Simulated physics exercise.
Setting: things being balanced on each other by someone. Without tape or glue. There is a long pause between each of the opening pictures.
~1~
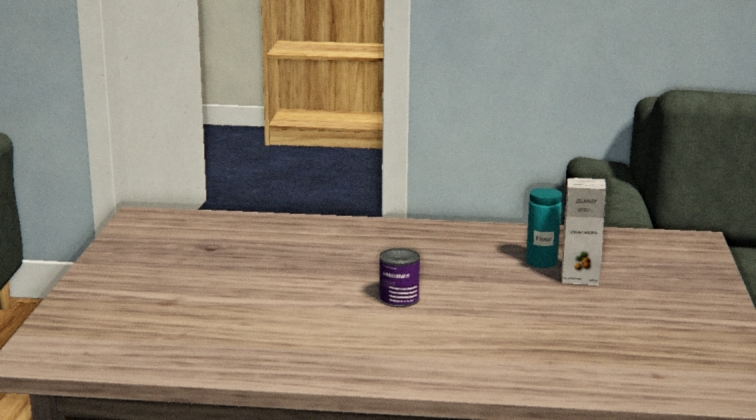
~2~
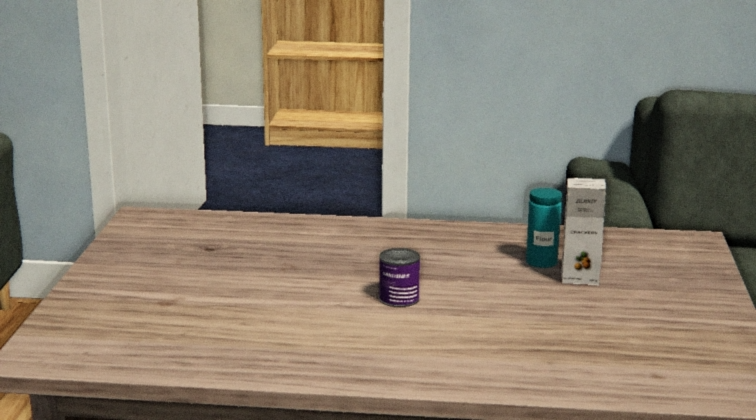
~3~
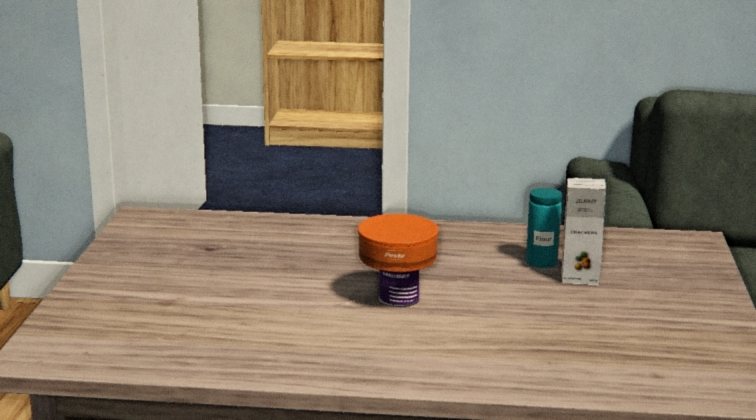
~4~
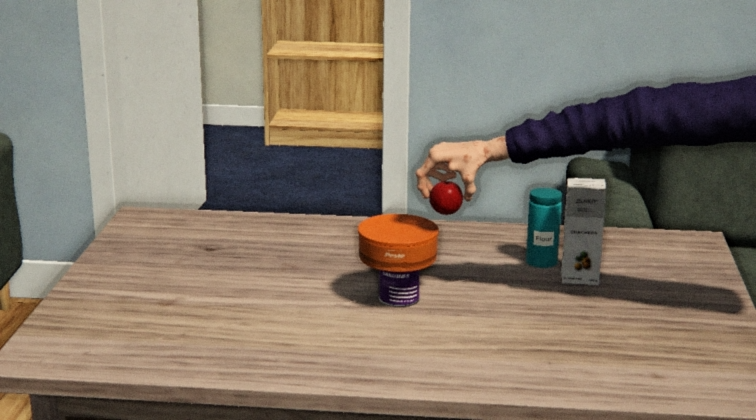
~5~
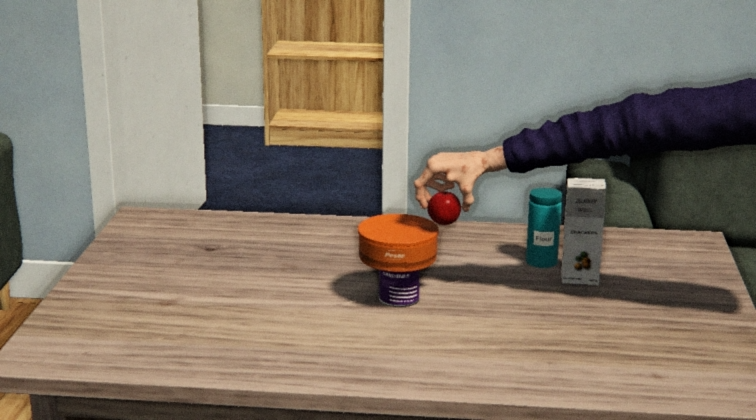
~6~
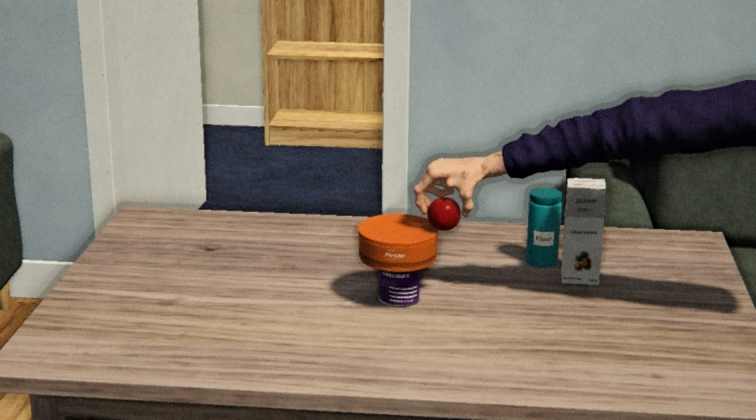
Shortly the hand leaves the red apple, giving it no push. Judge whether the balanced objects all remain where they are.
The objects do not all remain in place.
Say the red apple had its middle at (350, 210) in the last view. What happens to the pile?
Then it comes apart.
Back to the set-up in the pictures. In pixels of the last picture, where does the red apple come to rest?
It finishes at about (476, 289).
Then, 0.40 s after the last picture, red apple now fallen.
Then, 0.50 s after the last picture, things are still on the move.
Then, 1.30 s after the last picture, nothing new.
At rest, fallen, red apple; the other 4 in place. Seen from the same camera at the end, red apple near (477, 289). The pile comes apart.
